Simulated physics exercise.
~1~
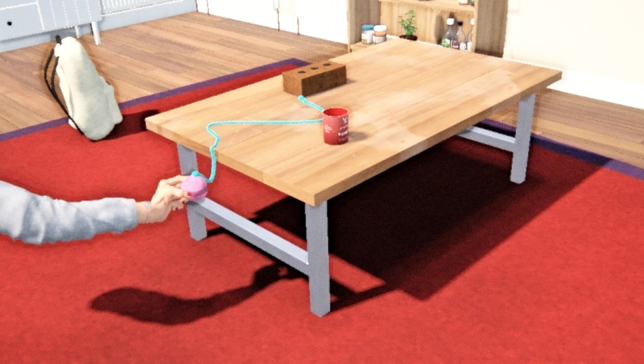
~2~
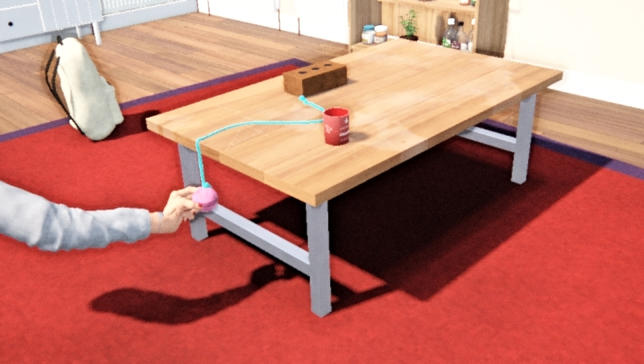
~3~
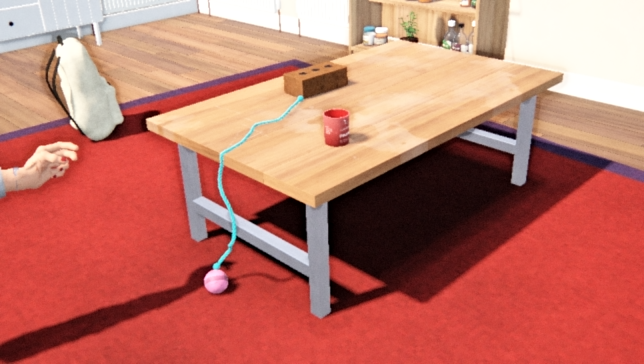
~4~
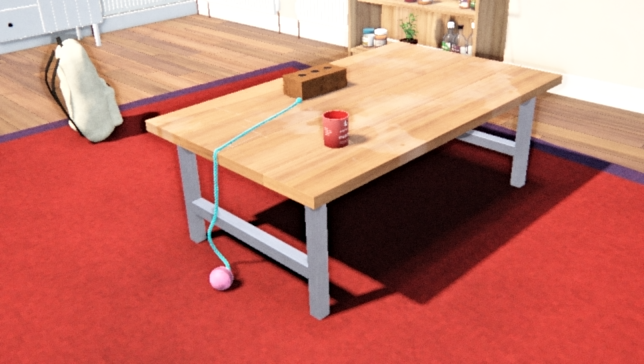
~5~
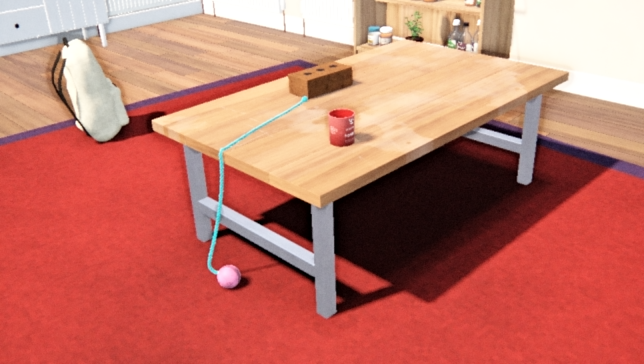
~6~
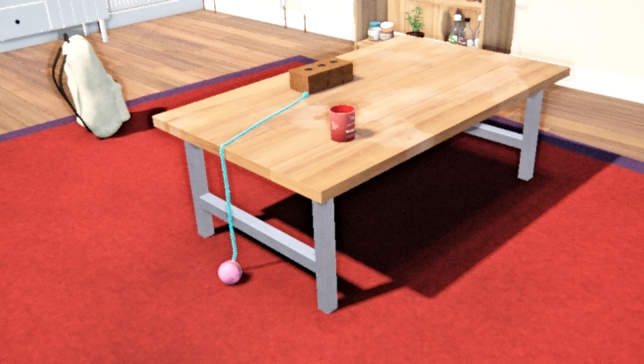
The video shows a hand holding a pink ball on a turquoise cord beside a wooden table with a brick and a red cup. The hand lets go and withdraws, the ball drops to the red floor covering, and the brick and cup stay in place.
